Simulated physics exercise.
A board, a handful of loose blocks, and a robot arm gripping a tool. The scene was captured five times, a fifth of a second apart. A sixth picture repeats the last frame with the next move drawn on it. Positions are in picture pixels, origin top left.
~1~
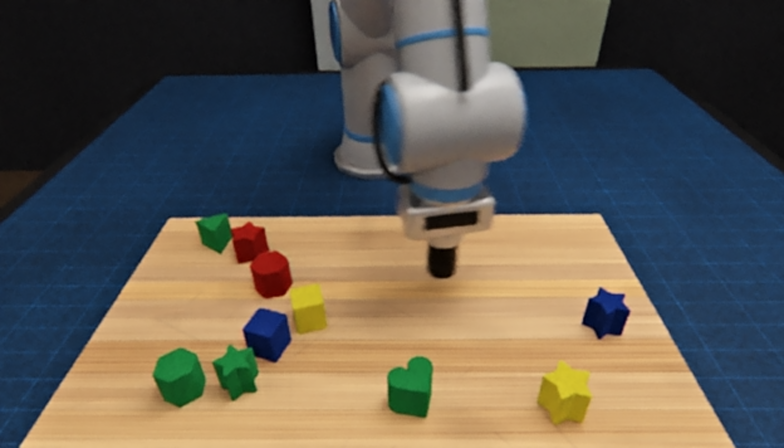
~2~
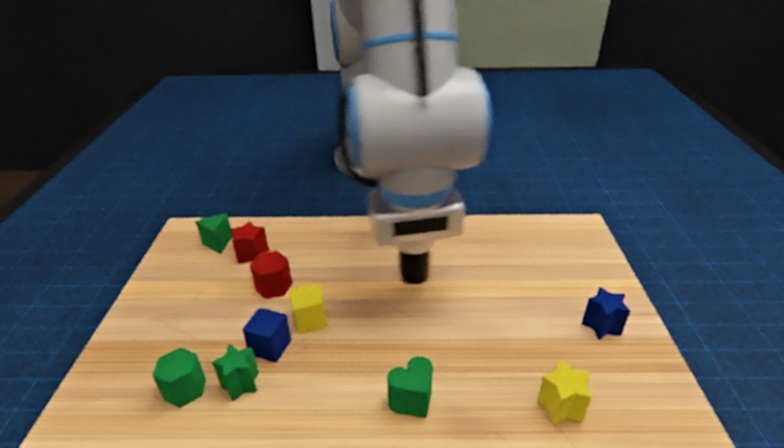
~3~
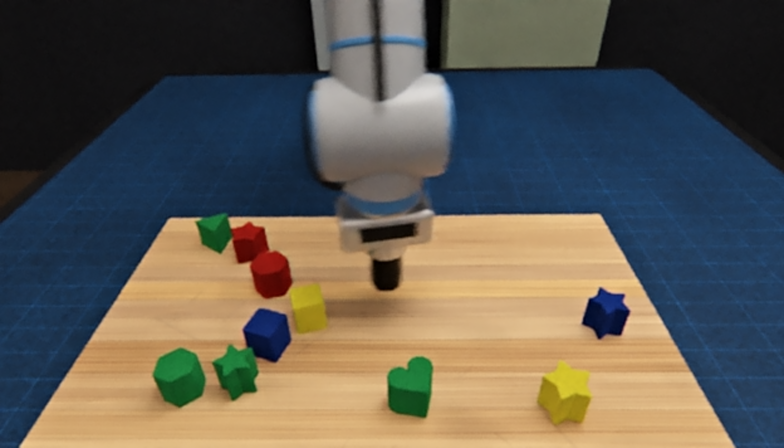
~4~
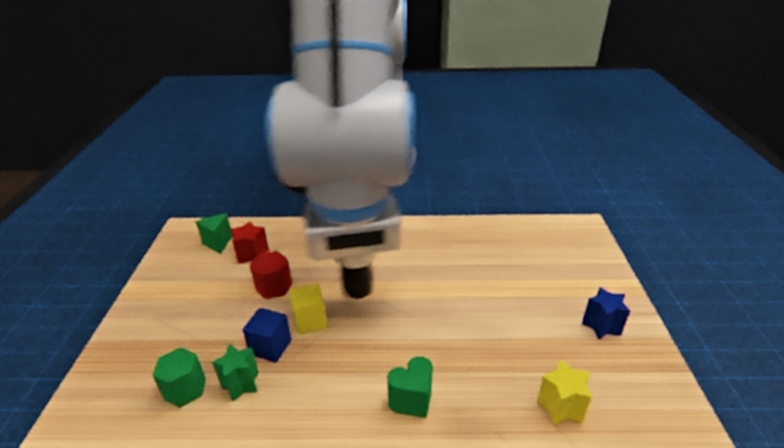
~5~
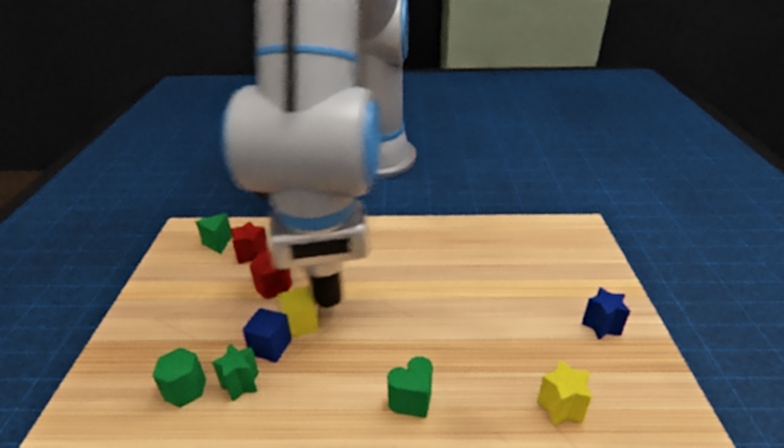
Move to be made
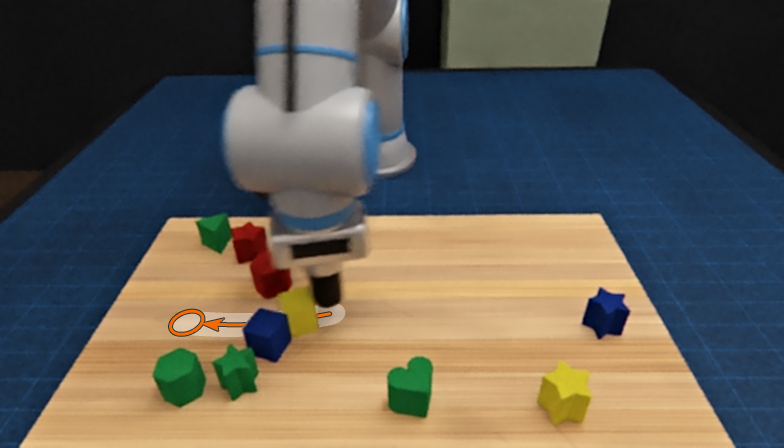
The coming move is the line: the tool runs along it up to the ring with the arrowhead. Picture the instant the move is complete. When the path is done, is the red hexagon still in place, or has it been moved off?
That block is not shifted.
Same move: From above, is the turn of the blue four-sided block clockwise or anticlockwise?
Against the clock.
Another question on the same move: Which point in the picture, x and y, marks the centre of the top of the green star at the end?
The answer is (217, 380).
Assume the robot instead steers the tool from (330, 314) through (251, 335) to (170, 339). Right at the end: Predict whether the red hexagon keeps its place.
It keeps its position.
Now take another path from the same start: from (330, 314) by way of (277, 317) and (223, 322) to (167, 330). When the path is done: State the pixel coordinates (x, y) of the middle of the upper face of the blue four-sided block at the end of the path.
At pixel (236, 343).
The line goes from (330, 314) over (258, 324) to (187, 322).
On the path given first. One third of the way, tool at (278, 306); green star at (222, 371); blue four-sided block at (239, 343); yellow four-sided block at (250, 317), turned 50° anticlockwise.
Two thirds of the way, tool at (228, 309); green star at (217, 380), turned 20° anticlockwise; blue four-sided block at (223, 350), turned 35° anticlockwise; yellow four-sided block at (208, 328), turned 100° anticlockwise.
At the end, tool at (181, 307); green hexagon unmoved; green star at (217, 380), turned 20° anticlockwise; blue four-sided block at (223, 350), turned 35° anticlockwise; red hexagon unmoved; yellow four-sided block at (205, 328), turned 110° anticlockwise.
